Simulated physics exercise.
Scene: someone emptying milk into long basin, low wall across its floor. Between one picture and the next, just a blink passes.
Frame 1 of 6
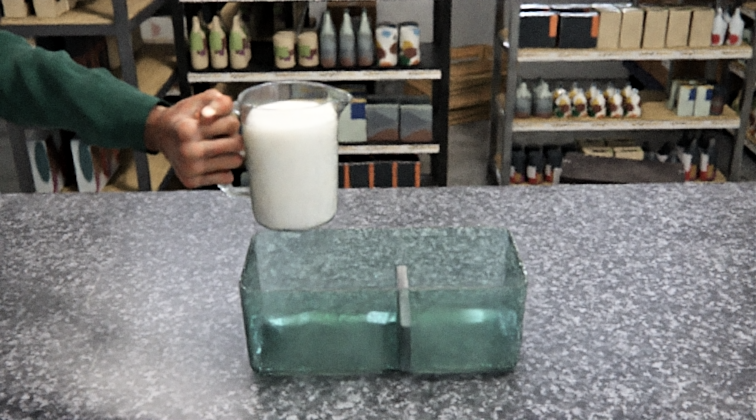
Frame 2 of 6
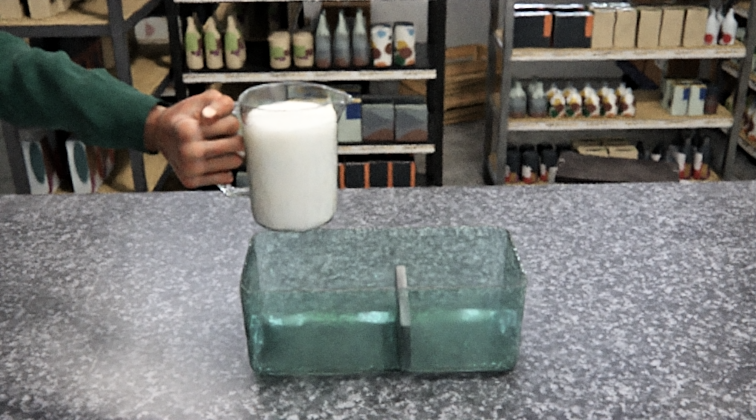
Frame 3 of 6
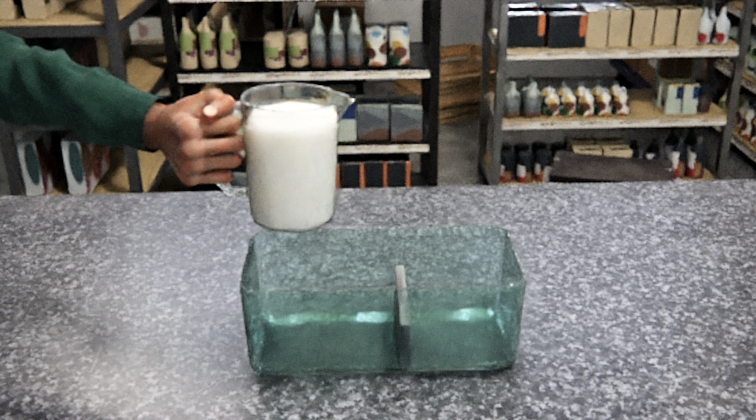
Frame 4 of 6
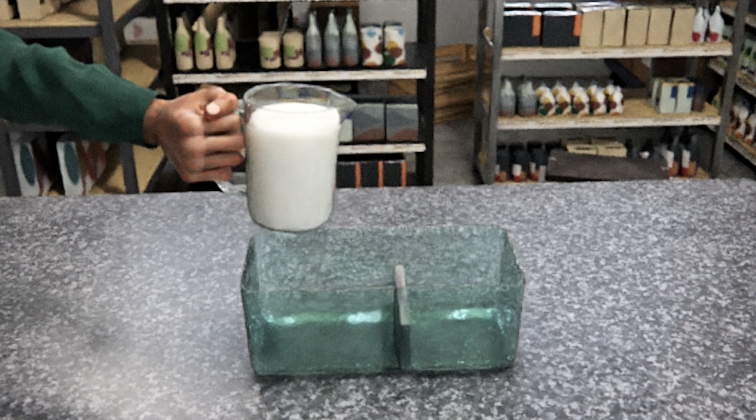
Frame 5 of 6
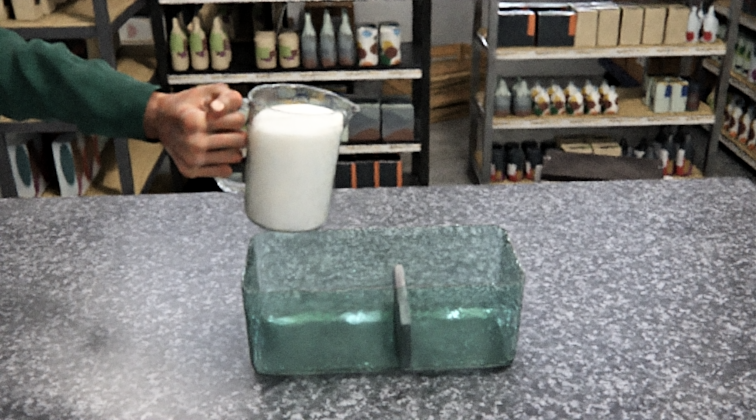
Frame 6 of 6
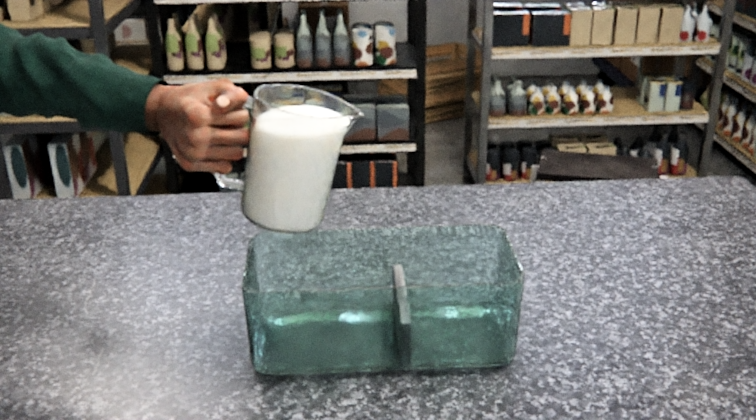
A hand in a green sleeve holding a glass jug of milk above a divided glass basin, tilting it slightly right.
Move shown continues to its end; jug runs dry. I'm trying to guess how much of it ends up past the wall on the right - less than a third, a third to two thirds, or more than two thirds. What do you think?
Past two thirds.
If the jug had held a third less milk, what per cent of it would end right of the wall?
Around 85 percent, more or less.
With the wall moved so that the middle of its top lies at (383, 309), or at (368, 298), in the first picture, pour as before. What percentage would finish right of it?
Roughly 95 % and 95 %.
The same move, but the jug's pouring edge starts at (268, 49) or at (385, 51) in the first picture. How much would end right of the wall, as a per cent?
In turn 0 % and 85 %.
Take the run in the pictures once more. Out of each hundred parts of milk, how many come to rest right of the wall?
I'd put it near 90 per cent.
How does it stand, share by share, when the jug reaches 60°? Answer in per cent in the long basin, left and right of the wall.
Roughly 0 % on the left side and 5 % on the right side.
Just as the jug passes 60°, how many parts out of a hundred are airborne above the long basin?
About 10 per cent.
A moment on, the jug is tipped part way and 87 per cent is still to pour, 0 is left of the wall and 3 right of it.
Next, the jug is tipped on its side and 48 per cent is still to pour, 0 is left of the wall and 36 right of it.
Then the jug is tipped on its side and 14 per cent is still to pour, 2 is left of the wall and 79 right of it.
Later the jug is tipped on its side and 3 per cent is still to pour, 5 is left of the wall and 90 right of it.
Finally, 9 per cent lies left of the wall, 90 right of it and 1 outside.
